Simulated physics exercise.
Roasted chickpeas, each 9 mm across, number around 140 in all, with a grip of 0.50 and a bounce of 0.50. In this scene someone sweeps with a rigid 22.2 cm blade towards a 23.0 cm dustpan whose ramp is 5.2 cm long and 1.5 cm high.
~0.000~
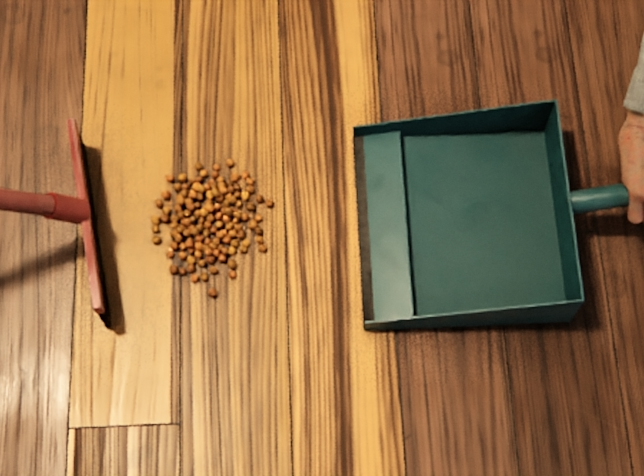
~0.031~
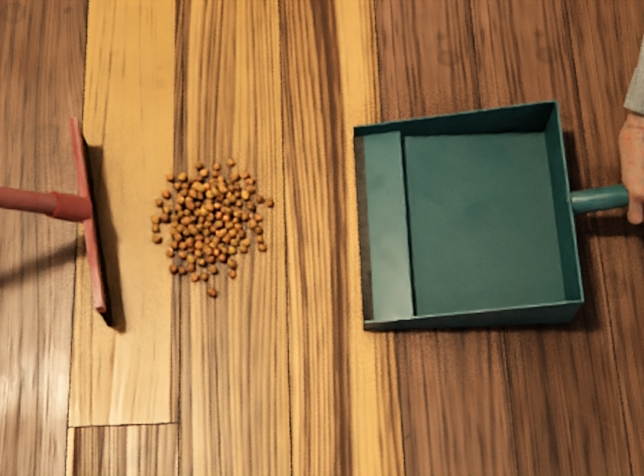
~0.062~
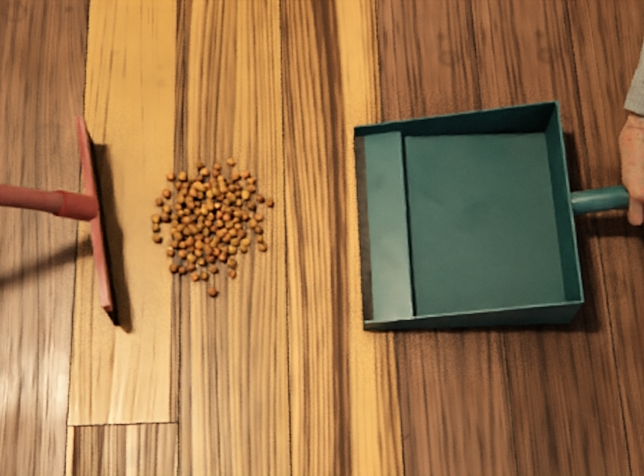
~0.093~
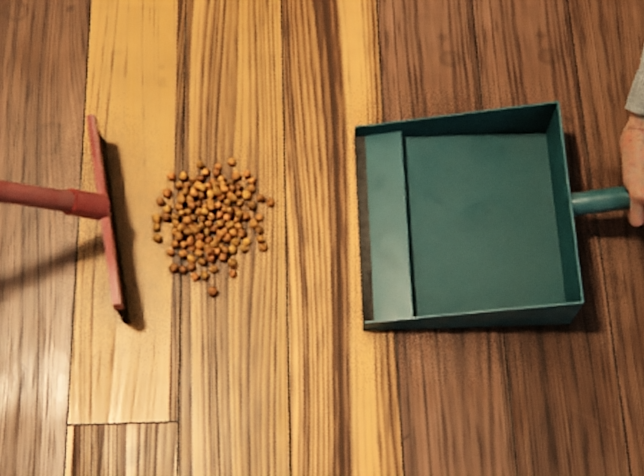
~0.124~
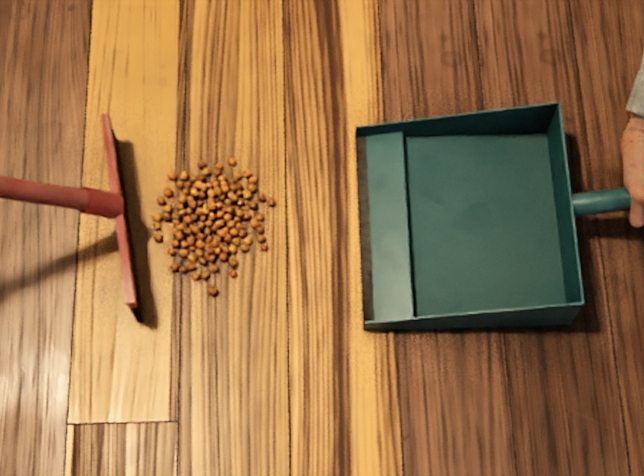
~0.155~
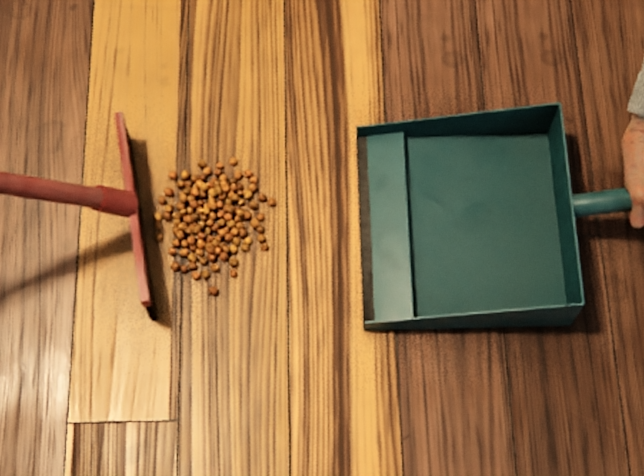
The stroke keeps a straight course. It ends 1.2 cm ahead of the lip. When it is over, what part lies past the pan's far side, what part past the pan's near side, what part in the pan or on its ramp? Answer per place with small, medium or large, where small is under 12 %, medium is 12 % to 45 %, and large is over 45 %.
Far side small, near side small, pan medium.
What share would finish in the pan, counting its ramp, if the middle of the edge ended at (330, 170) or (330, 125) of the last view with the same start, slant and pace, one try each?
Around 35 per cent, and around 30 per cent.
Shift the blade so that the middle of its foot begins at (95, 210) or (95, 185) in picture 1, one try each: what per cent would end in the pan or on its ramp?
The two tries give some 40 % and some 35 %.
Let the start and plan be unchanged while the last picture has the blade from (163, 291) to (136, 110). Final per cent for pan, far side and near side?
You'd see pan at 35, far at 15 and near at 0.
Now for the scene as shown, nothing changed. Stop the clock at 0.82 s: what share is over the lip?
Over the lip so far: Approx. 35 %.
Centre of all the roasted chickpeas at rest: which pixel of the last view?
Est. centre at rest: (354, 200) px.
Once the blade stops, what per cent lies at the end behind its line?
Estimate: About 0 %.
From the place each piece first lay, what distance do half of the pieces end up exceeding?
That distance is close to 16 cm.
Then, at 0.39 s, middle of the blade 14 cm from the lip; 0 % over the lip, far side 0 %, near side 0 %.
Then, at 0.54 s, middle of the blade 7 cm from the lip; 0 % over the lip, far side 5 %, near side 0 %.
Then, at 0.82 s, middle of the blade 3 cm from the lip; 35 % over the lip, far side 5 %, near side 0 %.
In the end, at 1.3 s, far side 5 %, near side 0 %, pan 30 %, in front of the lip or behind the blade 65 %.
